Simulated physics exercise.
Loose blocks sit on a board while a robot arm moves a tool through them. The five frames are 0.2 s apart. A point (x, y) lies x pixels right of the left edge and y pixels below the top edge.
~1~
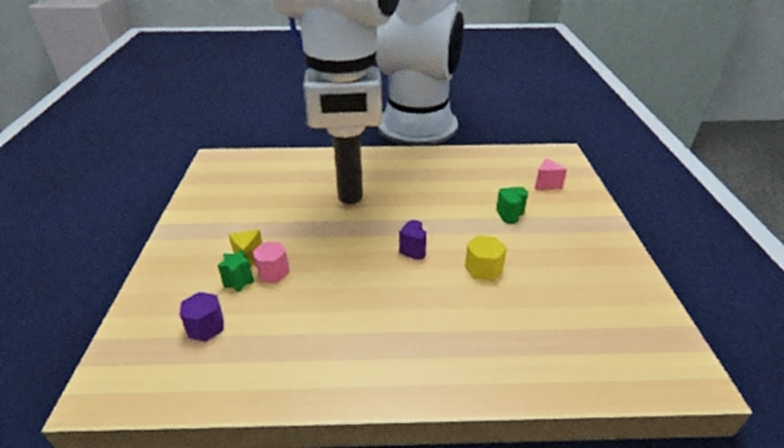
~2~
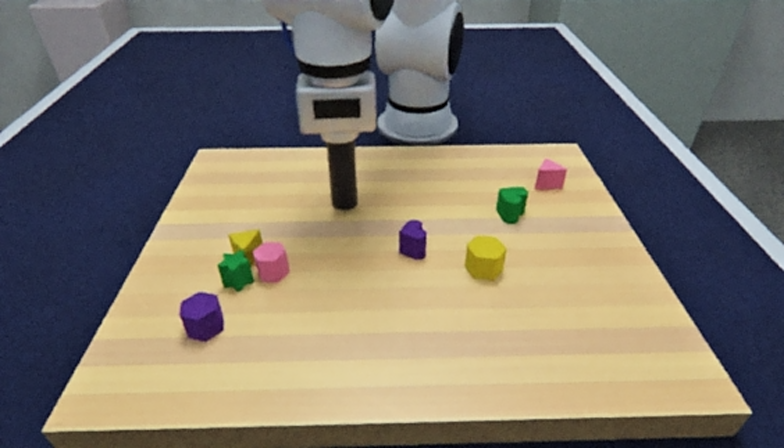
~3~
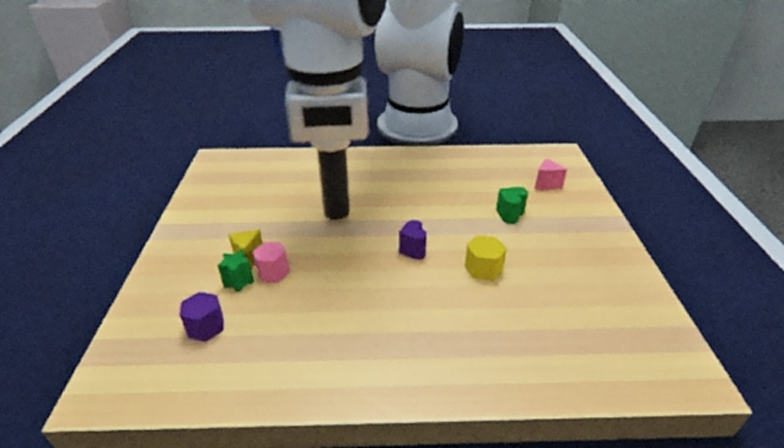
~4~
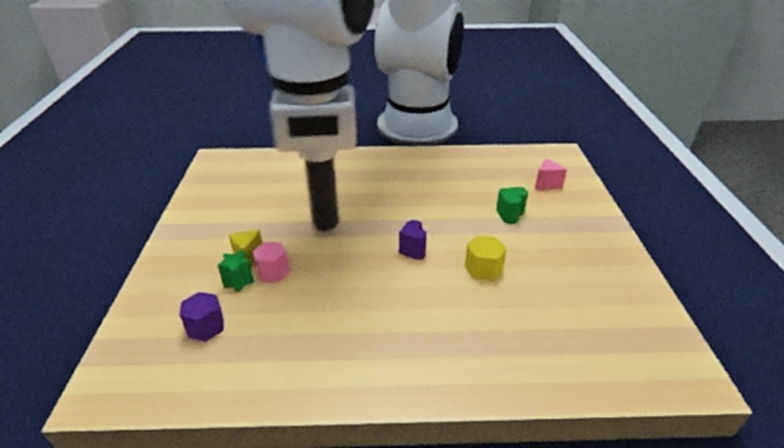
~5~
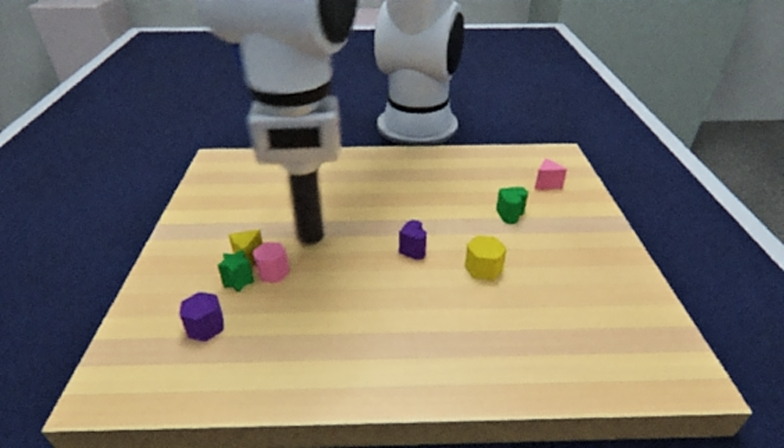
On a wooden board, a robot arm moves its dark tool gradually left and nearer the viewer while the colored blocks stay still.
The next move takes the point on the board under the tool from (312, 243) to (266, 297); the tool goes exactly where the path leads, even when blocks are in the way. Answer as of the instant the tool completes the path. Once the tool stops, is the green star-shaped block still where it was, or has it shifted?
Once the path ends, it is somewhere new.
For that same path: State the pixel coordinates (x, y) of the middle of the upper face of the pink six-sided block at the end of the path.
Its top middle is near (226, 280).
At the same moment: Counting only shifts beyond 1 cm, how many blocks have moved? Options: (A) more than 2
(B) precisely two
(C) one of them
(B)
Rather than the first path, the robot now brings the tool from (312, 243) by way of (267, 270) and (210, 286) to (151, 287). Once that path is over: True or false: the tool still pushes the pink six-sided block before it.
This is false.
The first path, step by step. One third of the way, tool at (297, 252); nothing pushed yet.
Two thirds of the way, tool at (281, 270); green star-shaped block at (222, 263), turned 45° clockwise; pink six-sided block at (248, 267).
At the end, tool at (264, 289); green star-shaped block at (213, 264), turned 80° clockwise; yellow triangular block not moved; pink six-sided block at (226, 280), turned 45° clockwise.
